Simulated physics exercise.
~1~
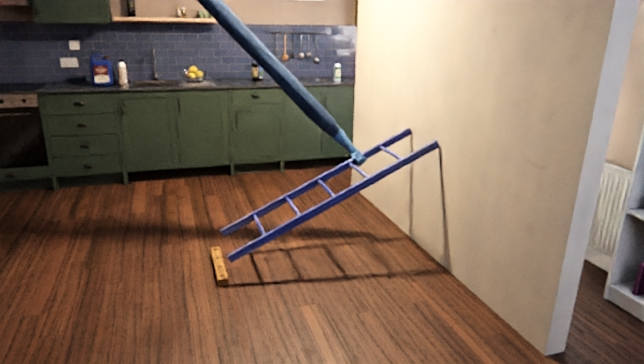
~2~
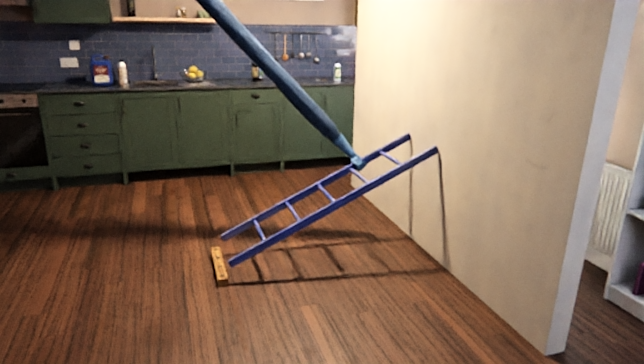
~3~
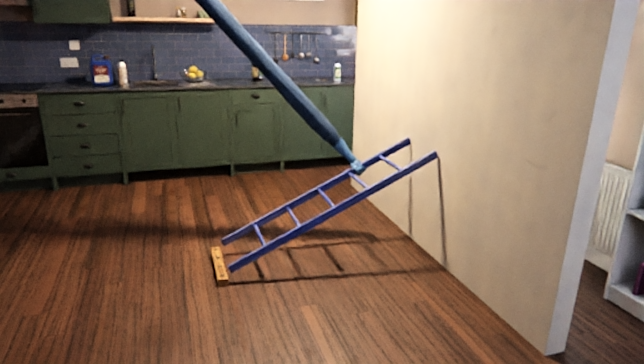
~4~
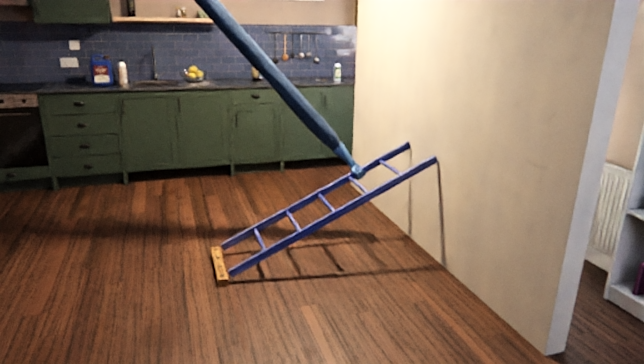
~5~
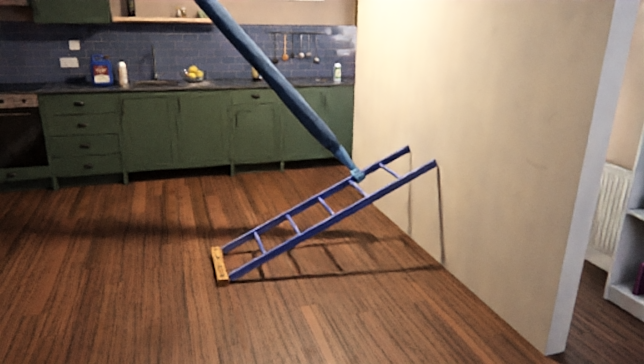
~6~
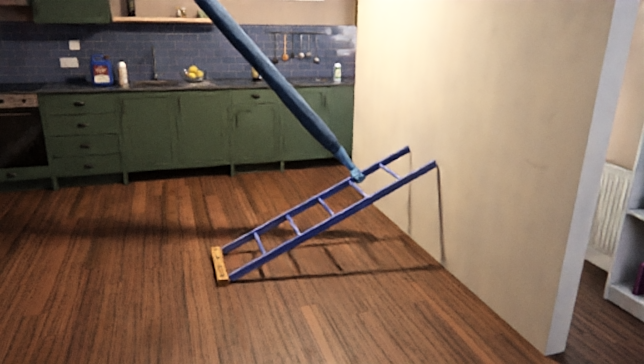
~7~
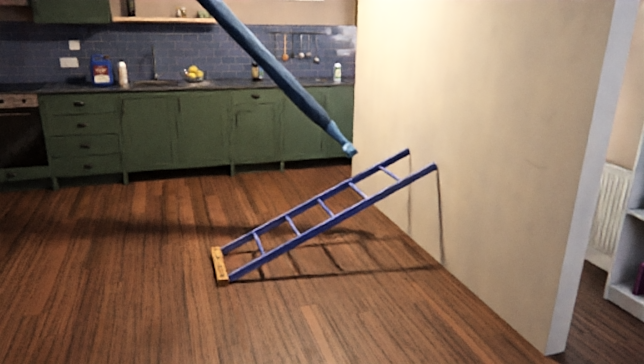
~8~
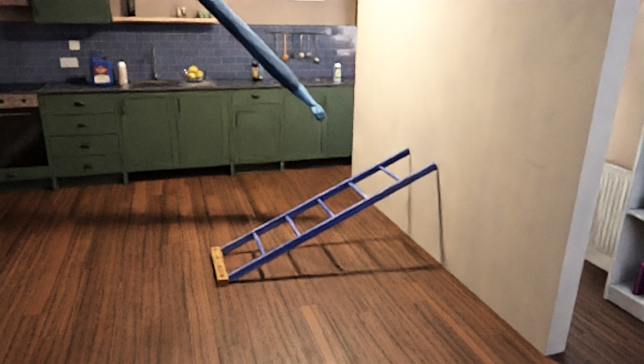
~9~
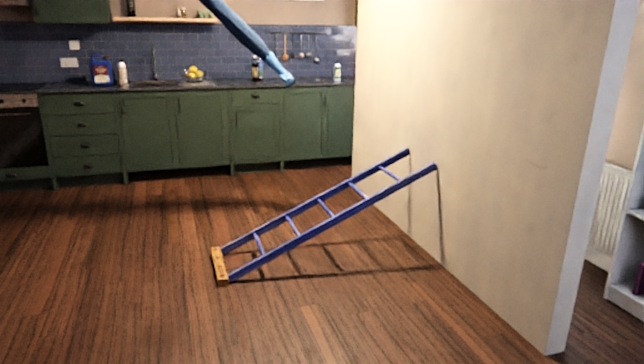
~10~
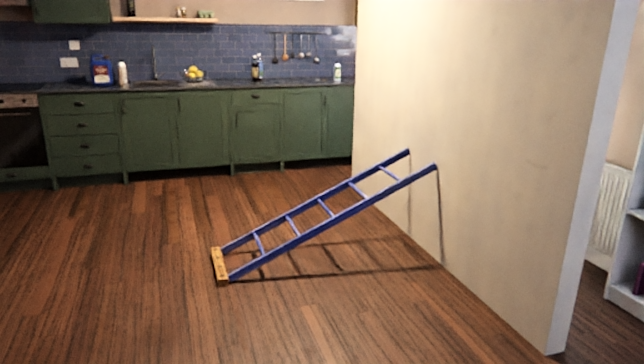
A kitchen with a dark wooden floor is seen from a raised, still viewpoint, with green cabinets and blue tiles along the back and a cream wall on the right. A blue ladder leans at a low slant against that wall, its foot near a short yellowish wooden batten on the floor. A long blue arm reaches from the top and holds the ladder near its upper end. The ladder slips down slightly until its foot meets the batten. The arm then lets go and draws back up out of view, and the ladder stays propped, holding its place.
